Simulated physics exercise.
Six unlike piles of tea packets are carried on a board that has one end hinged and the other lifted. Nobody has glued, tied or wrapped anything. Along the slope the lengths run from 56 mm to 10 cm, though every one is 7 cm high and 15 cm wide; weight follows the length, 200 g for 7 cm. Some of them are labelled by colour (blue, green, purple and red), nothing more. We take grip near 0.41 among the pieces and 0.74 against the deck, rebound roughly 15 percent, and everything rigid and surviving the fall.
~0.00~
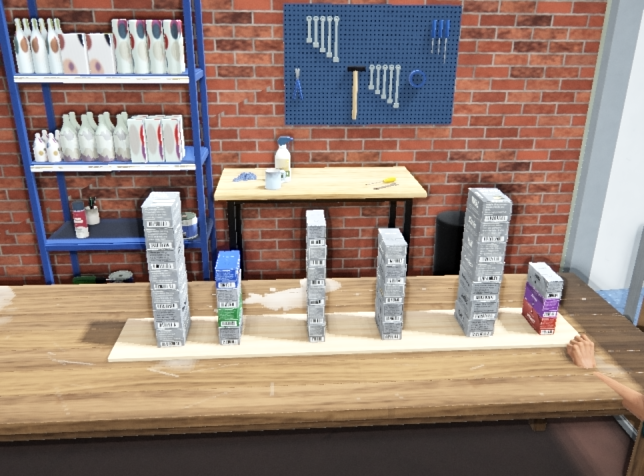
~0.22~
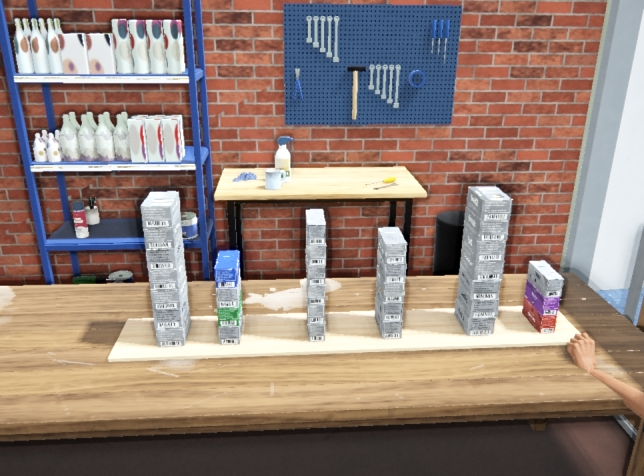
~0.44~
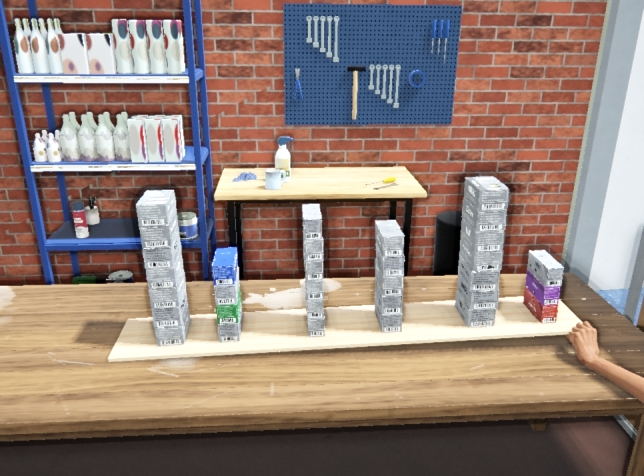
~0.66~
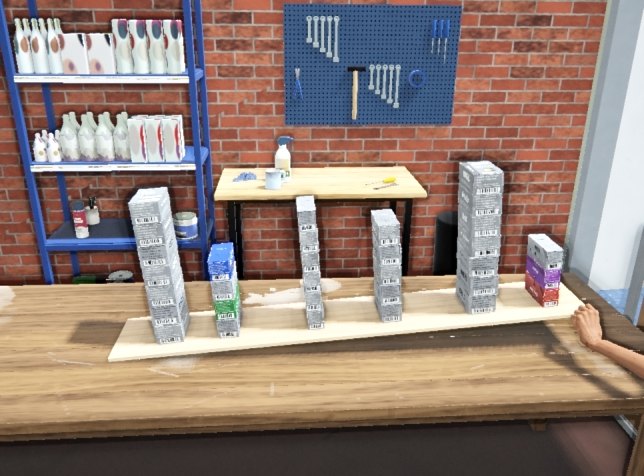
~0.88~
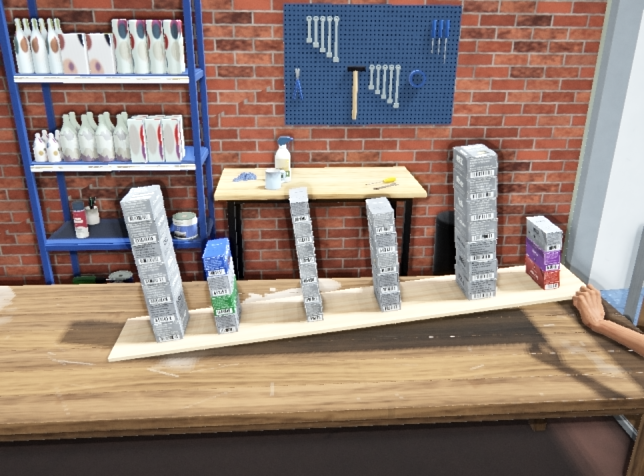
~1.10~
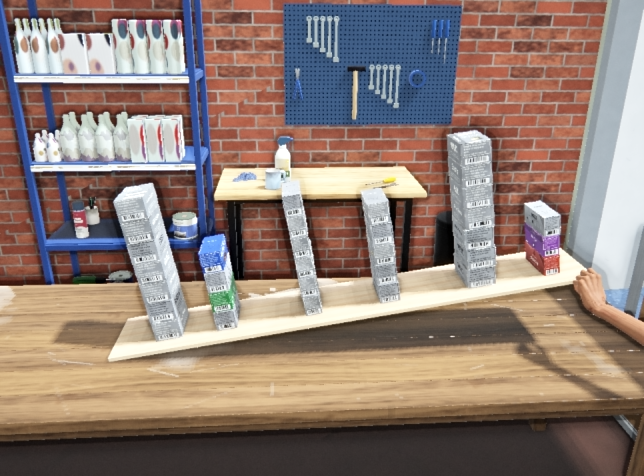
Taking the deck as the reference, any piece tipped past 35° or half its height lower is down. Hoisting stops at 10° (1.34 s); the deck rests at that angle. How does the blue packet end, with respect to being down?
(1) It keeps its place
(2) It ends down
(2) It ends down.
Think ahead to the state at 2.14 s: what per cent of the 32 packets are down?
By then 50 %.
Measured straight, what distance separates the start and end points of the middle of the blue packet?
Start and end lie near 39 cm apart.
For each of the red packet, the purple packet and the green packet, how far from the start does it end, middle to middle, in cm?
The red one ends around 26 cm from its start, the purple one around 26 cm and the green one around 16 cm.
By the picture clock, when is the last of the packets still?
Around 3.0 s.
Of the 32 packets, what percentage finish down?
About 65 per cent.
By 1.66 s, slope 10°; 6 of the 32 packets down; blue packet tilted 11°; green packet tilted 11°.
By 2.14 s, slope 10°; 16 of the 32 packets down; blue packet tilted 5°, 12 cm lower; green packet on its side.
When it is over (3.3 s), slope 10°; 21 of the 32 packets down; blue packet 12 cm lower; green packet on its side; red packet unmoved. In pixels of the last frame, middles, blue packet near (115, 303), green packet near (183, 317).
